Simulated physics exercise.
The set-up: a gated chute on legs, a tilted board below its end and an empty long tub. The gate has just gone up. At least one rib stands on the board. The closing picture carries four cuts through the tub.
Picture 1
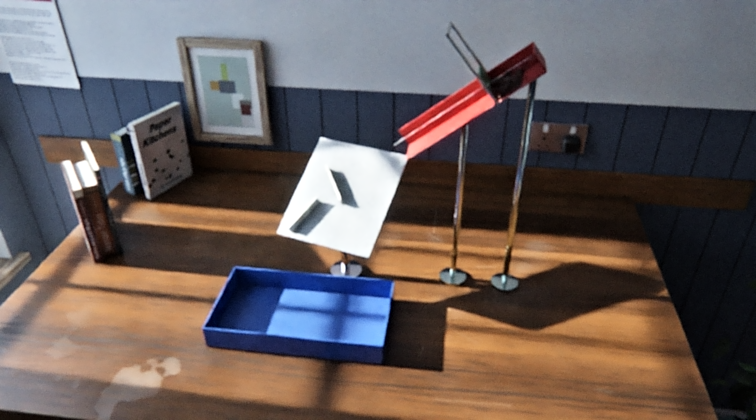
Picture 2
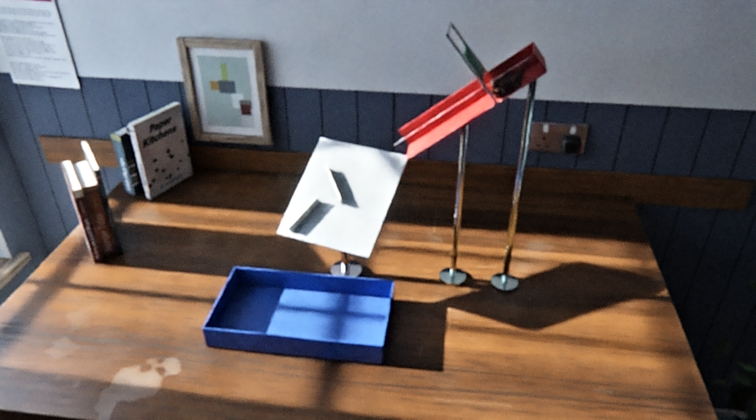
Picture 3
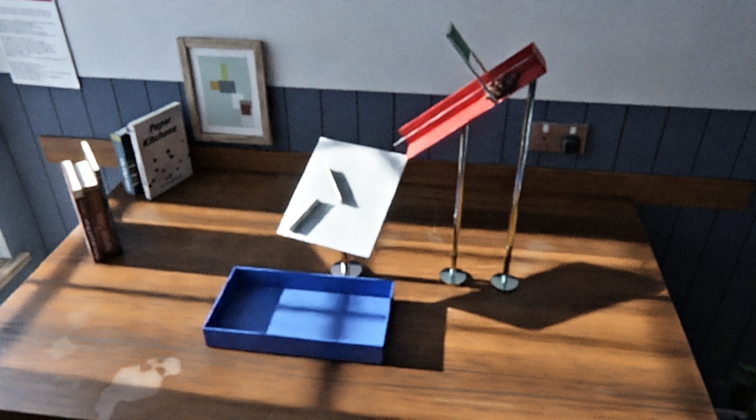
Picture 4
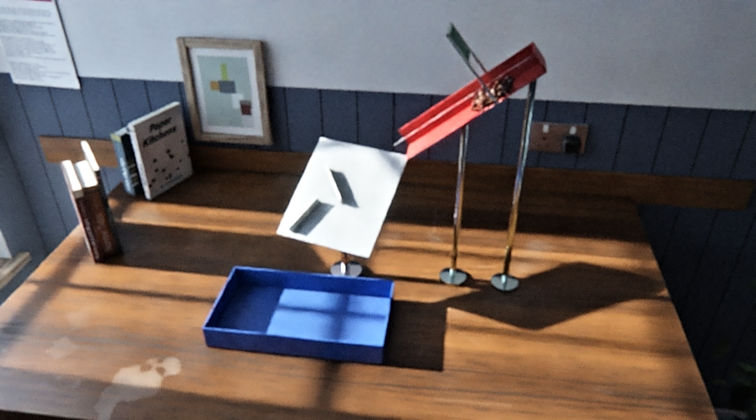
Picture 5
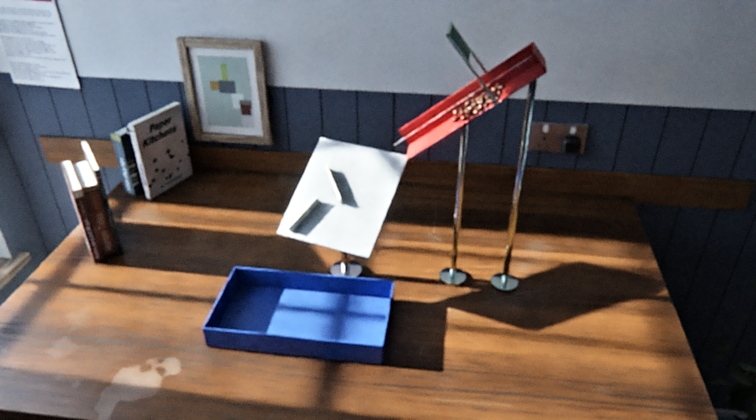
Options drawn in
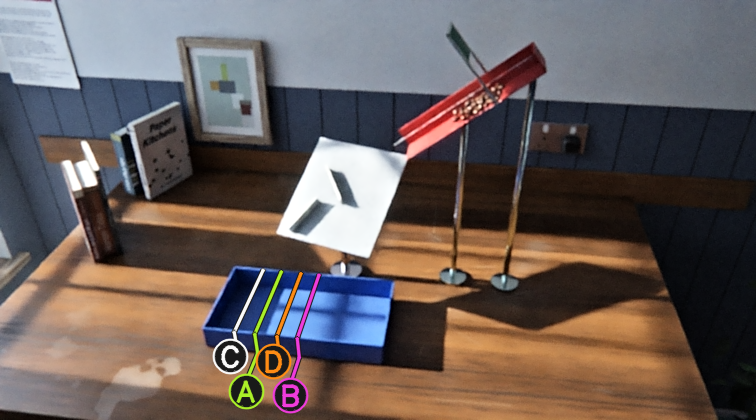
Small brown pieces slide down and leftward, spreading out along a sloping red chute on two thin metal legs, after a gate near its upper end swings up. Below and left of the chute, a tilted white board with two grey ribs stands behind an empty blue tub. The fixed, slightly raised view shows a sunlit wooden desk with books, a framed picture and dark panelling.
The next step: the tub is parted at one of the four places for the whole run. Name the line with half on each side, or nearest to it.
B.
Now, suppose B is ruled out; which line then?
D it is.
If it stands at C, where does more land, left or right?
Right.
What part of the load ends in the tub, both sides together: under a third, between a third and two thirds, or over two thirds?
Over two thirds.
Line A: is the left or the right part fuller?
The right side.
On the marked copy, line A crosses the front rim at (255, 333); line B crosses the front rim at (297, 337); line C crosses the front rim at (234, 331); line D crosses the front rim at (277, 335).
With A, of what is caught, a stray few on the left of the divider, nearly all on the right.
With B, of what is caught, about a third on the left of the divider, about two thirds on the right.
With C, of what is caught, none on the left of the divider, all on the right.
With D, of what is caught, a small part on the left of the divider, most on the right.
